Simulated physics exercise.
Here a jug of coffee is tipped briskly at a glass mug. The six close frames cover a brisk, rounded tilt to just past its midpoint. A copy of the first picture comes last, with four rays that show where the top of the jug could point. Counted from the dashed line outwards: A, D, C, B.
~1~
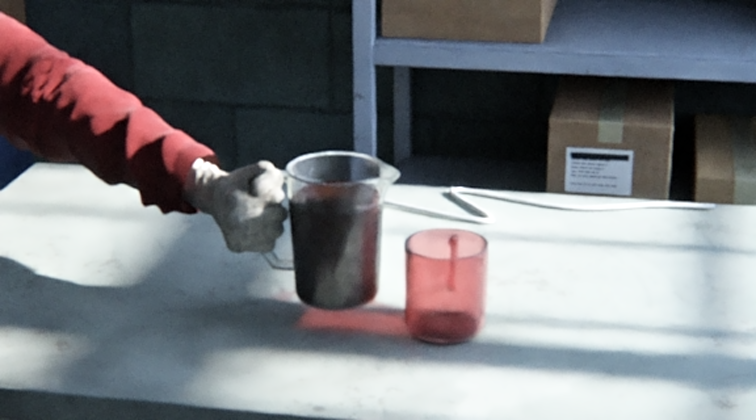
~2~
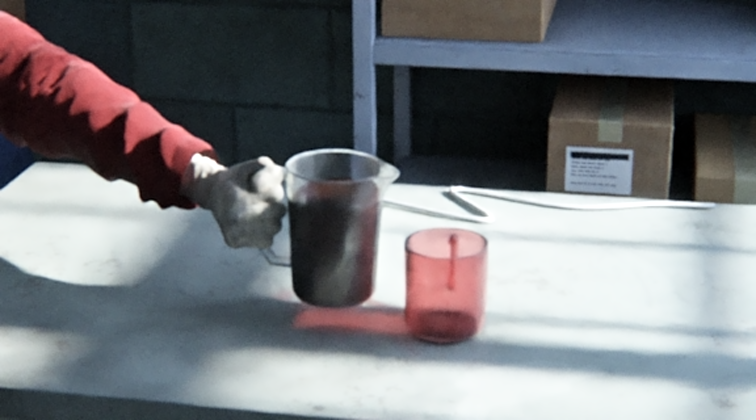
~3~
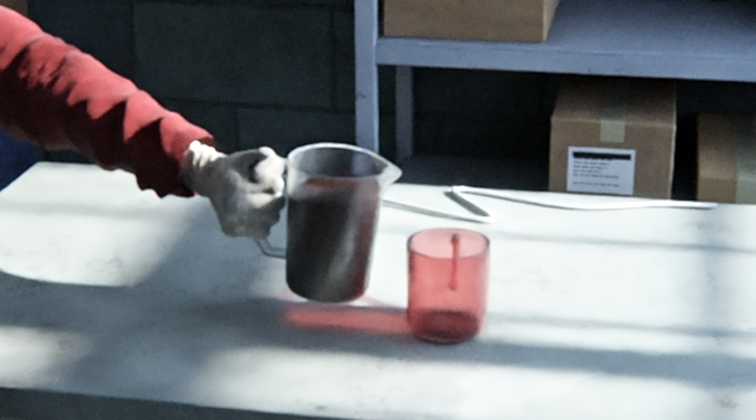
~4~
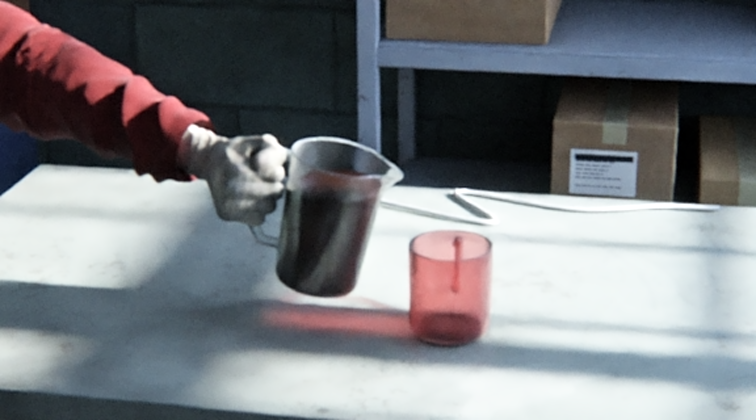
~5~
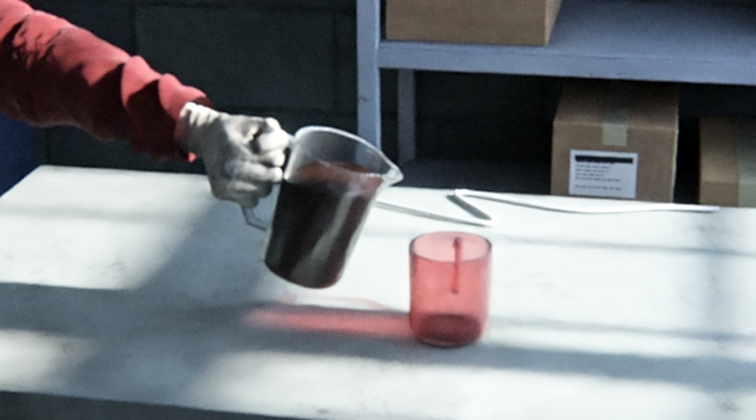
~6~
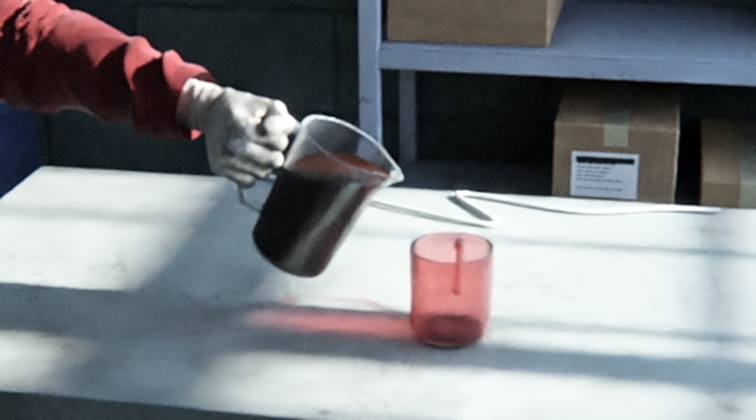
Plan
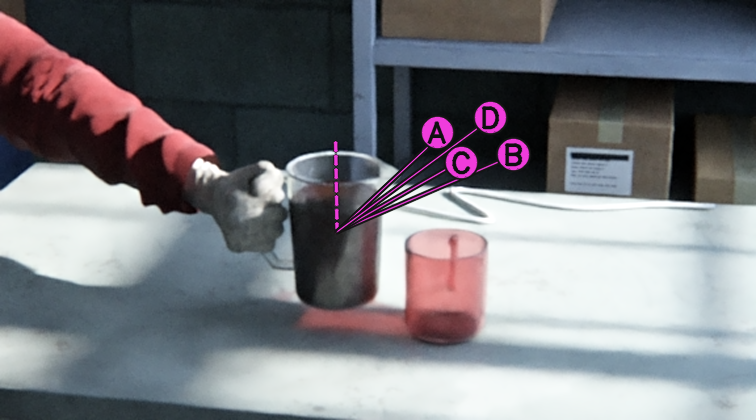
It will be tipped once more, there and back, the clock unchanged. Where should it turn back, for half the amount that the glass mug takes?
Line B does it best.
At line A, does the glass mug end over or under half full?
Under half.
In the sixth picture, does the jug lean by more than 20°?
Yes, it does.
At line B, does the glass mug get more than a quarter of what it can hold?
Yes, it does.
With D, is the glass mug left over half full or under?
Under.
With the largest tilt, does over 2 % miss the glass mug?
No, it does not.
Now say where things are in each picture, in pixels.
In the first frame, upright, lip at (397, 174); rim of the glass mug round (446, 243); nothing has left yet.
In the second frame, upright, lip at (397, 174); nothing has left yet.
In the third frame, tipped about 6°, lip at (399, 174); nothing has left yet.
In the fourth frame, tipped about 12°, lip at (400, 176); nothing has left yet.
In the fifth frame, tipped about 20°, lip at (400, 177); nothing has left yet.
In the sixth frame, tipped about 28°, lip at (401, 177); nothing has left yet.
In magenta, A at (427, 147); B at (498, 161); C at (445, 169); D at (476, 128).
With A, the glass mug ends with about 15 % of what it can hold.
With B, the glass mug ends with about 49 % of what it can hold.
With C, the glass mug ends with about 35 % of what it can hold.
With D, the glass mug ends with about 24 % of what it can hold.
